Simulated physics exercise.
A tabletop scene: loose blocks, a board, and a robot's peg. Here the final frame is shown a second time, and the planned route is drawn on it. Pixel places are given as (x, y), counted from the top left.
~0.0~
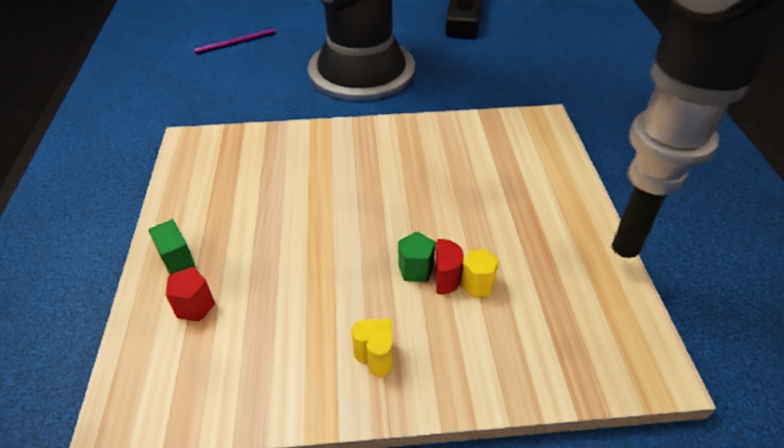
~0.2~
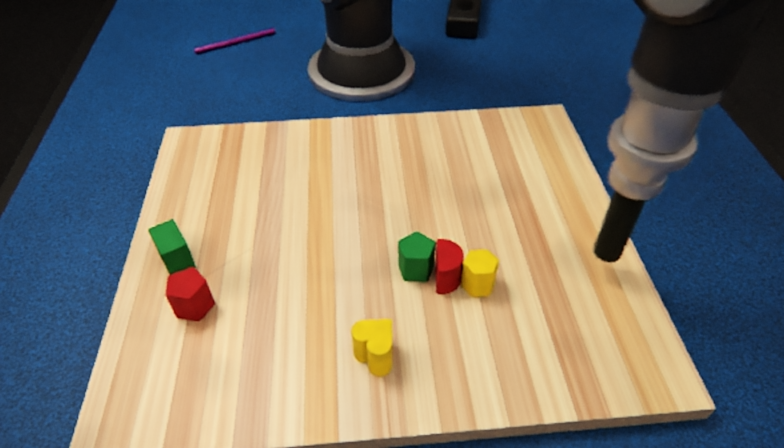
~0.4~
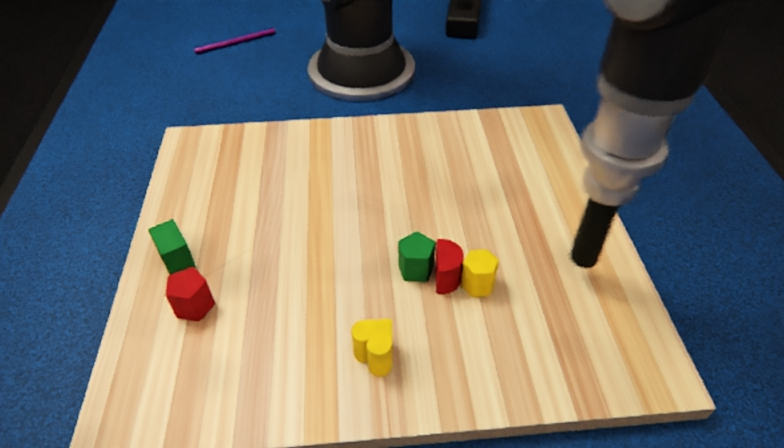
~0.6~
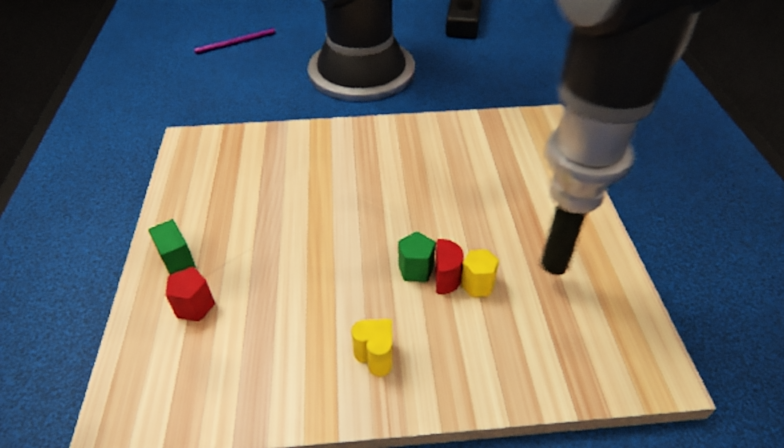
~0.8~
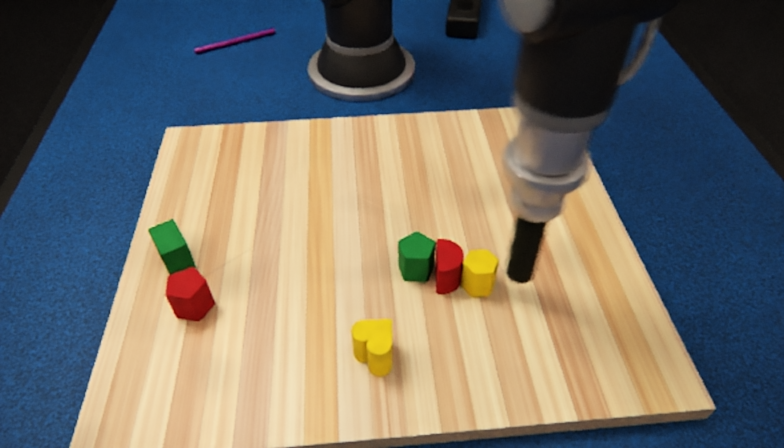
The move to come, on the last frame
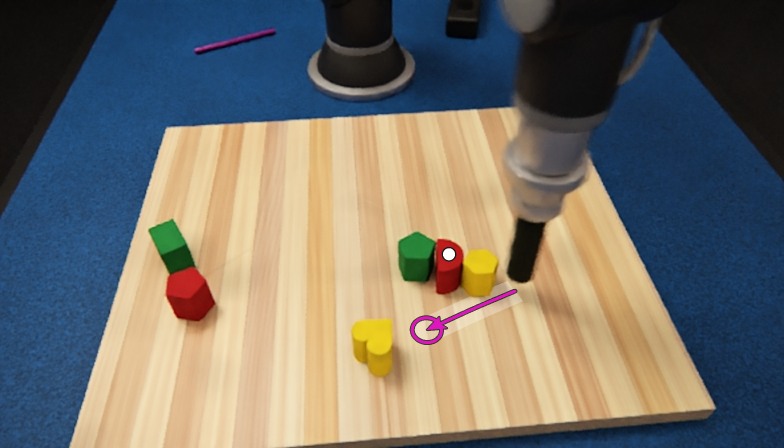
A robot arm moves its black peg left across the wooden board toward the still blocks.
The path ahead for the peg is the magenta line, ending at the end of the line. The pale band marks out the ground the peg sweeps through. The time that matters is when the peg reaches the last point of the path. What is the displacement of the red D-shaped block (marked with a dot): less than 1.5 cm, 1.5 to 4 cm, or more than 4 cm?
Its final spot will lie 1.5 to 4 cm from the current one.
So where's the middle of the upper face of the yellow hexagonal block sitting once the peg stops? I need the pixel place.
Its top face will be centred at roughly (449, 269).
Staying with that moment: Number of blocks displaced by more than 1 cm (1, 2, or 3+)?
Of all the blocks, three or more travel more than a centimetre.
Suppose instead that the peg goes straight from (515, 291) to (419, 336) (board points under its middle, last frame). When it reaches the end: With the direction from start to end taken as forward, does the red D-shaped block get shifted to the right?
My answer is yes.
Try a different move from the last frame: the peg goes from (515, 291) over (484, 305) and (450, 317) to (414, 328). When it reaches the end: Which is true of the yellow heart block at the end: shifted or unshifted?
Stays put.
The line goes from (515, 291) to (427, 330); the dot is on the red D-shaped block.
What follows on the original path. One third of the way, peg (488, 286); green pentagonal block (410, 242); red D-shaped block (436, 252), turned 20° clockwise; yellow hexagonal block (464, 265), turned 15° clockwise.
Two thirds of the way, peg (458, 299); green pentagonal block (403, 239); red D-shaped block (427, 249), turned 30° clockwise; yellow hexagonal block (449, 269), turned 45° clockwise.
At the end, peg (428, 313); yellow heart block unmoved; green pentagonal block (403, 239); red D-shaped block (427, 249), turned 30° clockwise; yellow hexagonal block (449, 269), turned 45° clockwise.
